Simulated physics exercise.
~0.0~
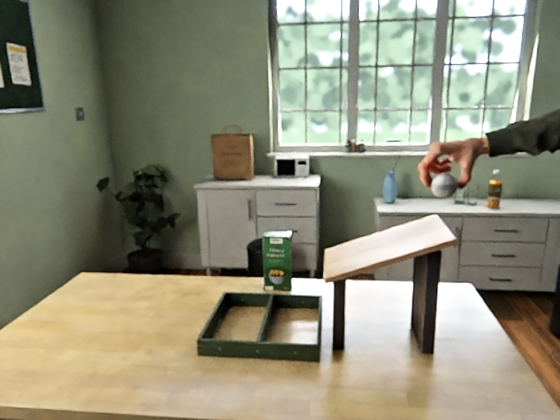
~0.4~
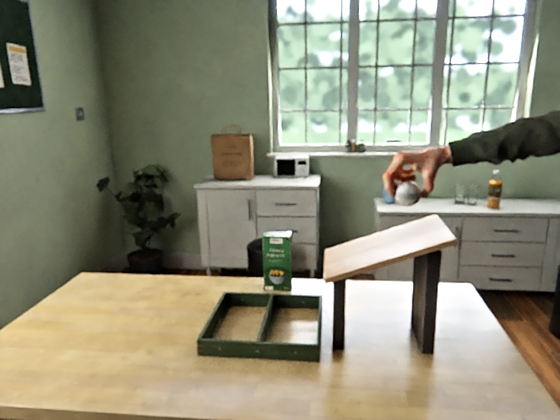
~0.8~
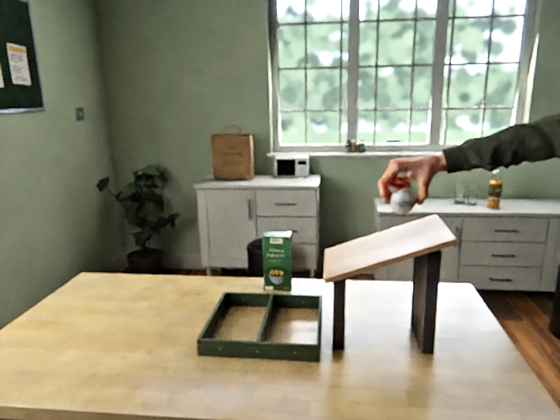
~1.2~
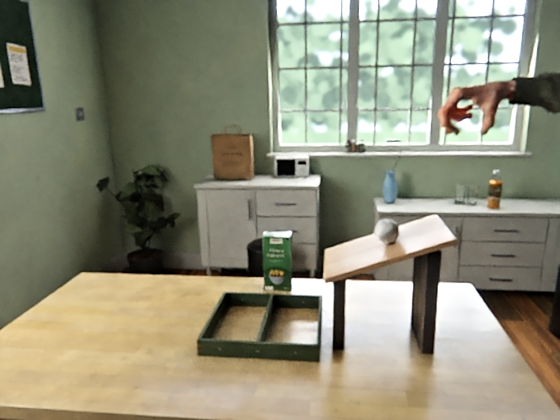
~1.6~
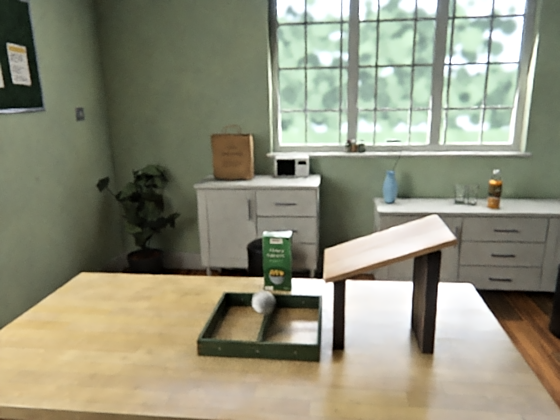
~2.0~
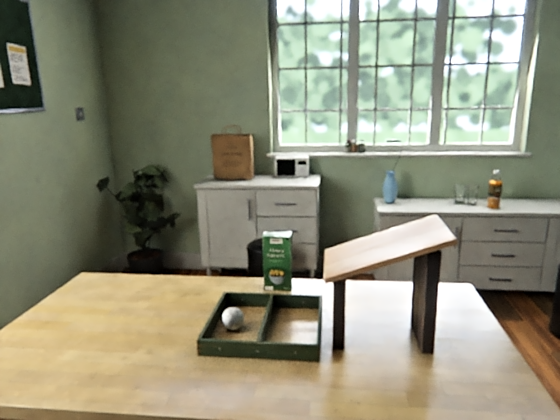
At the start, a hand holds a white ball above a slanted board on a wooden table, with a green two-bay tray to the left and a green carton standing behind the tray. The hand moves the ball left and lowers it toward the board. It then lets go and draws back, leaving the ball on the slope. The ball travels left and down, off the board, and appears over the tray near its divider. It ends in the farther bay, on the left, while the green carton still stands in its place.
